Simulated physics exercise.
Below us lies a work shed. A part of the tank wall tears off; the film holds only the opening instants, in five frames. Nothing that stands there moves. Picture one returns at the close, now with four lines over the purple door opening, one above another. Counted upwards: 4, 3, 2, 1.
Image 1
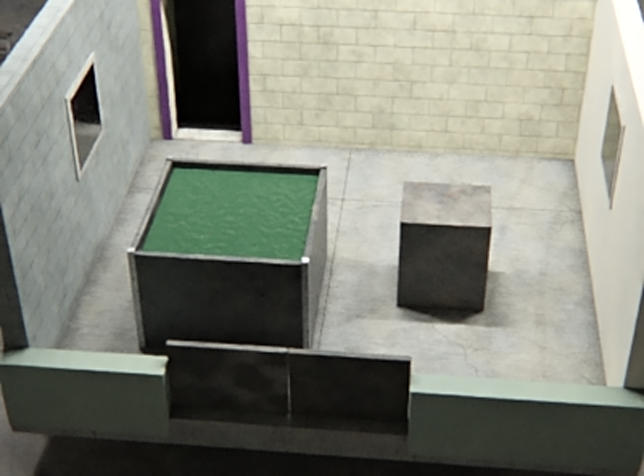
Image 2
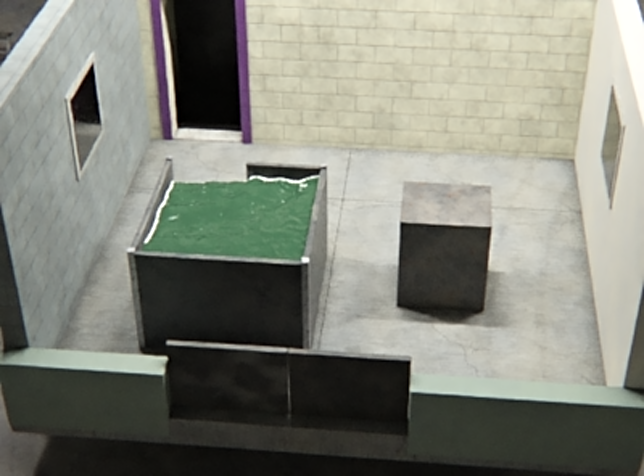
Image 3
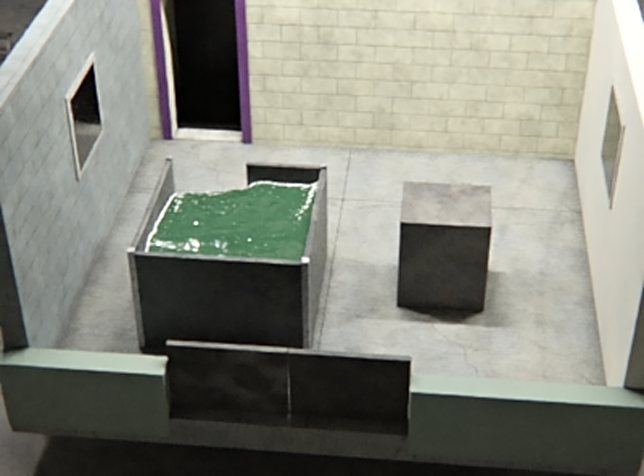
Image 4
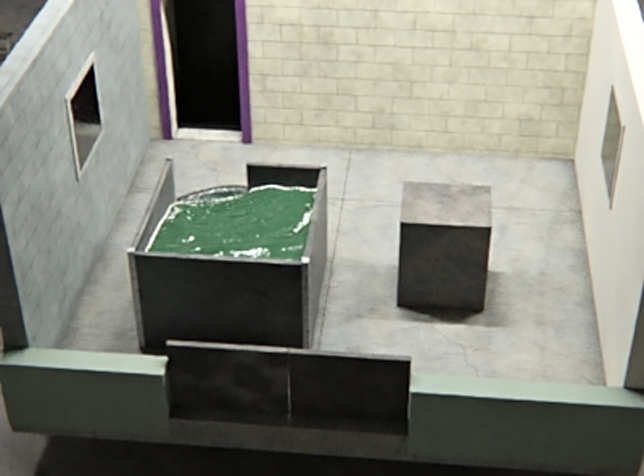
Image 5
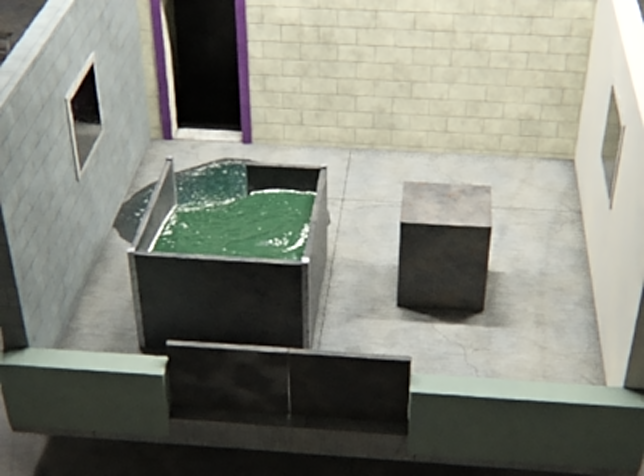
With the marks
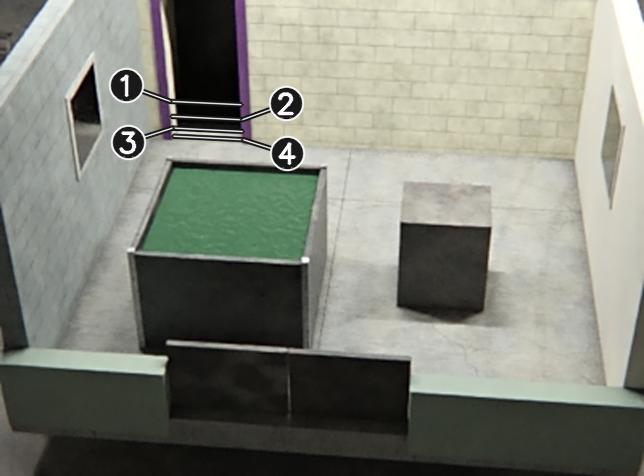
The video shows a work shed with a dark block beside a tank of still green water; a gap opens in the tank's far side, the surface ripples and sinks, and water spreads across the floor behind and left.
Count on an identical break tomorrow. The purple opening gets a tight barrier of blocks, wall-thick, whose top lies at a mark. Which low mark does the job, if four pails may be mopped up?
It is 1.
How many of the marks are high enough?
One of the four.
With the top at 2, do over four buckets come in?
Yes.
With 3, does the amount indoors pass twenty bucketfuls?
Yes, clearly.
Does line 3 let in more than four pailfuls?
Yes.
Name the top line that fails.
Line 2.
In white, 1 at (205, 103); 2 at (206, 118); 3 at (207, 129); 4 at (208, 137); from the bottom up 4, 3, 2, 1.
With 1, a bucket or two gets in.
With 2, about 12 bucketfuls get in.
With 3, dozens of bucketfuls pour in.
With 4, dozens of bucketfuls pour in.
